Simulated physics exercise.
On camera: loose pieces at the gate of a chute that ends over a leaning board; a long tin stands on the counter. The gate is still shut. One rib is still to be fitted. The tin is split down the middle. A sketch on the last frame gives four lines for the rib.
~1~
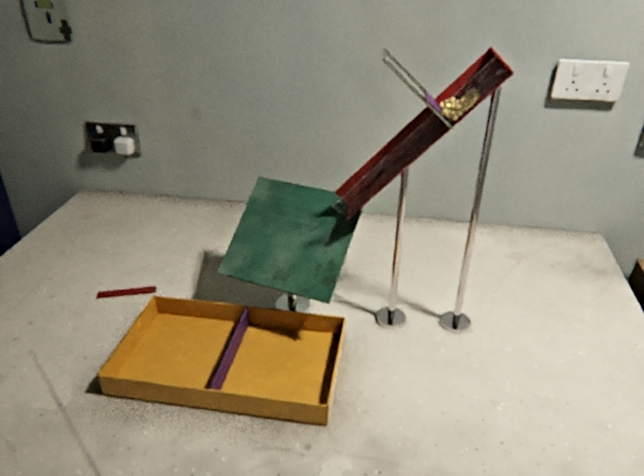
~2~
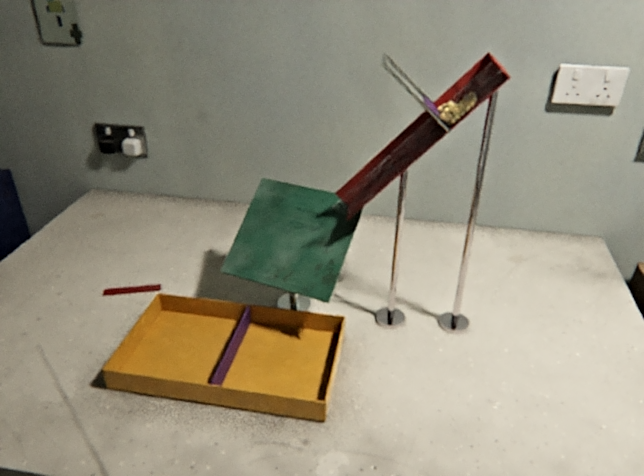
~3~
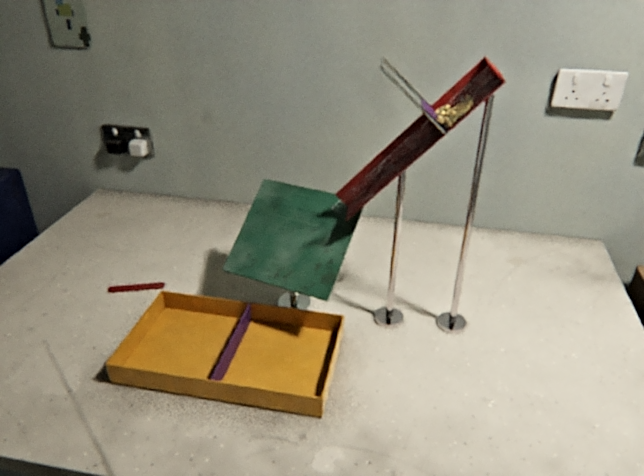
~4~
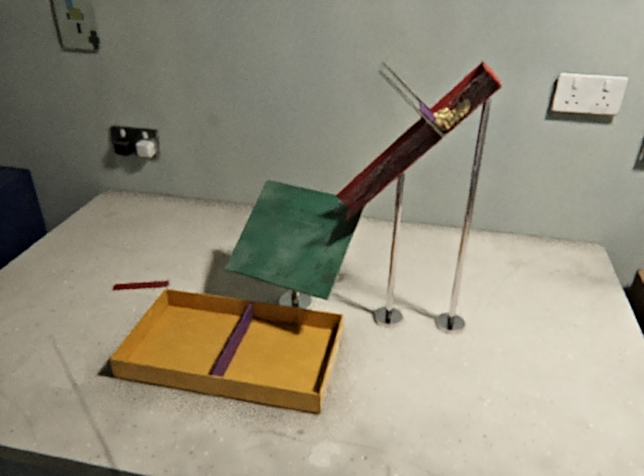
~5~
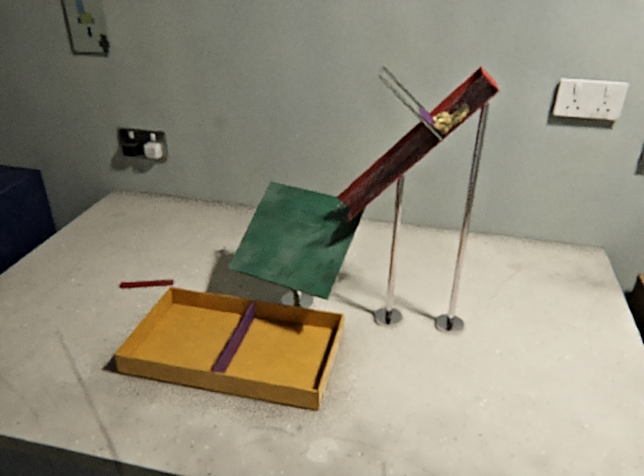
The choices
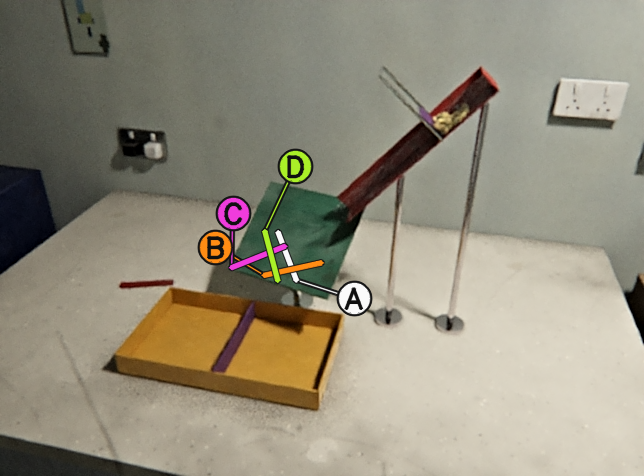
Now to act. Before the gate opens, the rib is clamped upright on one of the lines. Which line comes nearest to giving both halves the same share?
Line C does it best.
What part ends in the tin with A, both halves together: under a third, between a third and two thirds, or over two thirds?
Over two thirds.
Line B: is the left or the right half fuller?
The left half.
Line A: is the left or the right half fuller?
More lands on the right.
On the marked copy, line A from (278, 232) to (296, 280); line B from (321, 262) to (264, 275); line C from (284, 246) to (231, 267); line D from (264, 231) to (277, 280).
With A, of what is caught, a small share in the left half, all but a few in the right.
With B, of what is caught, the whole lot in the left half, none at all in the right.
With C, of what is caught, close to two thirds in the left half, close to a third in the right.
With D, of what is caught, a small share in the left half, all but a few in the right.
